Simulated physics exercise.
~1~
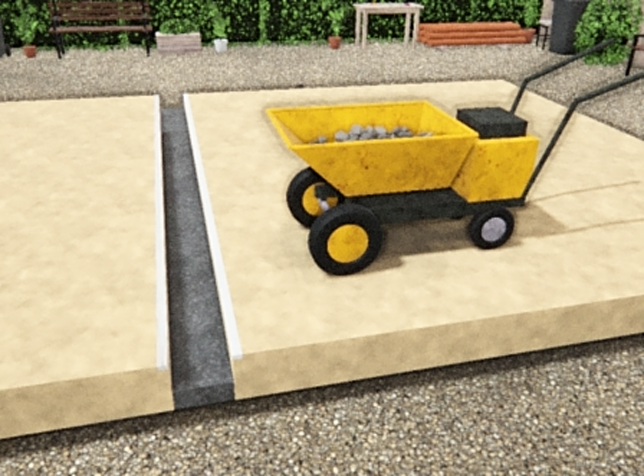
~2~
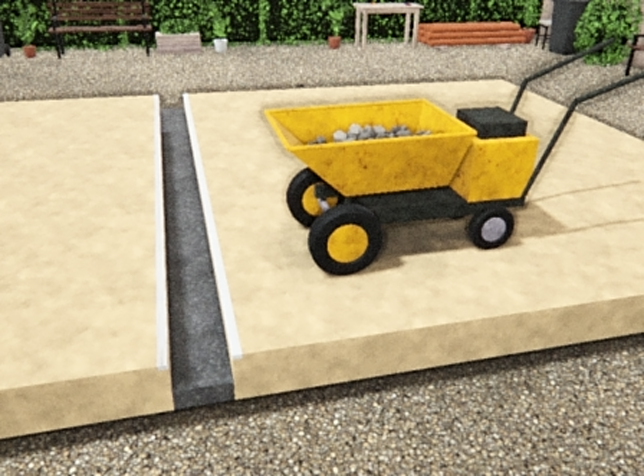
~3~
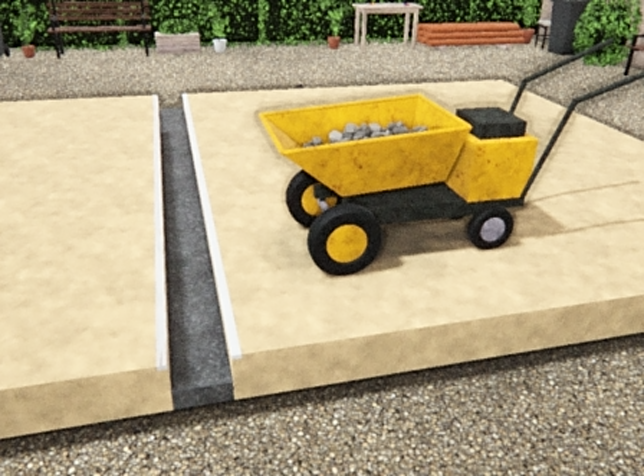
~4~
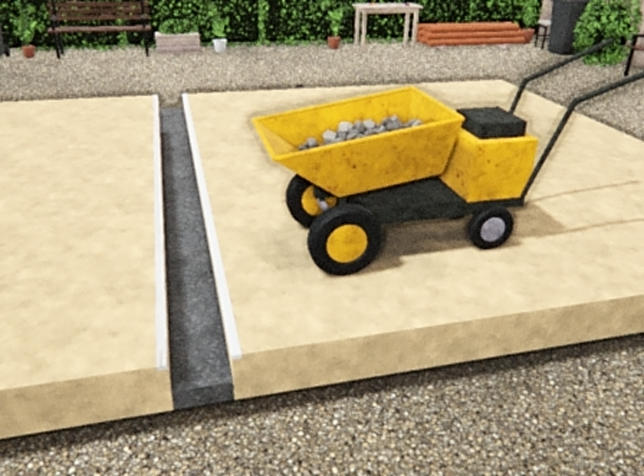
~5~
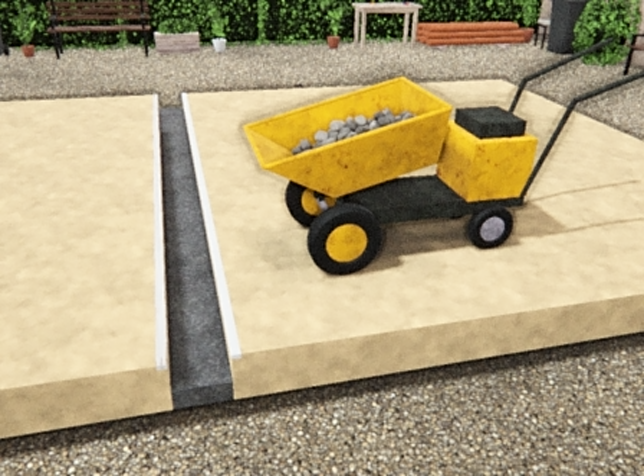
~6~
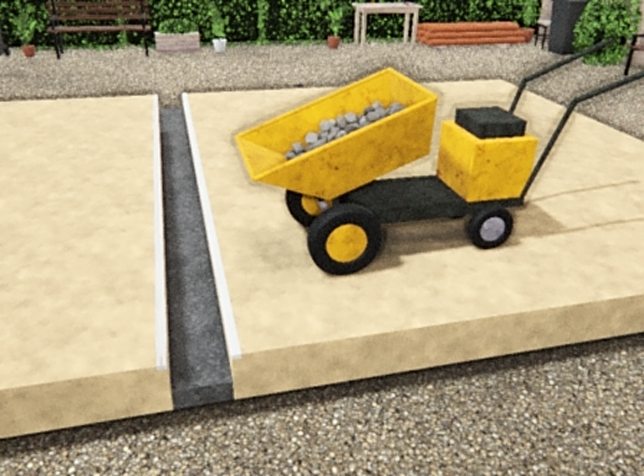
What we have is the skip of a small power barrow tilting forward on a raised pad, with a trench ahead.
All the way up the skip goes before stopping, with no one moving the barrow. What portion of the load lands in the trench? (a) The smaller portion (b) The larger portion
The larger portion (b).
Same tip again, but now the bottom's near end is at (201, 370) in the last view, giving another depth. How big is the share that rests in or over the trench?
Estimated share: Approx. 50 %.
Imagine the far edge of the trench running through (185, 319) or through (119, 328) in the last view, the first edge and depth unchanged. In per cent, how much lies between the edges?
In order, some 40 and some 70 percent.
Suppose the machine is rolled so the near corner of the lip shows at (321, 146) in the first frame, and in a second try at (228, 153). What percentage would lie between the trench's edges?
In order: 40 % and 10 %.
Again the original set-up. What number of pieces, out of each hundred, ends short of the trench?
0 %.
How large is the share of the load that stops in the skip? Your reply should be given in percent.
Estimate: 30 %, roughly.
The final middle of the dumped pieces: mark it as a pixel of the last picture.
Close to (189, 275), more or less.
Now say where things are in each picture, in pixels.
In the first picture, lip of the skip at (291, 148), level; top of the load at (372, 144), broken stones; first edge of the trench at (229, 313); far edge at (162, 322), the trench under half as wide as the skip, and about half as deep as wide.
In the second picture, lip of the skip at (289, 150), tipped barely; top of the load at (370, 144).
In the third picture, lip of the skip at (283, 153), tipped barely; top of the load at (384, 146).
In the fourth picture, lip of the skip at (275, 159), tipped a little; top of the load at (386, 136).
In the fifth picture, lip of the skip at (265, 168), tipped a little; top of the load at (394, 128).
In the sixth picture, lip of the skip at (254, 179), tipped clearly; top of the load at (383, 126); first edge of the trench at (228, 313); far edge at (161, 322).
Soon after the last picture, skip tipped steeply; all in the skip.
A little later, skip tipped right over; most in the skip; a stray few short of the trench; about a quarter in or heaped over the trench.
Later still, skip tipped right over; about a third in the skip; a stray few short of the trench; about two thirds in or heaped over the trench; a stray few beyond it.
At rest, skip tipped right over; about a third in the skip; about two thirds in or heaped over the trench; a stray few beyond it.
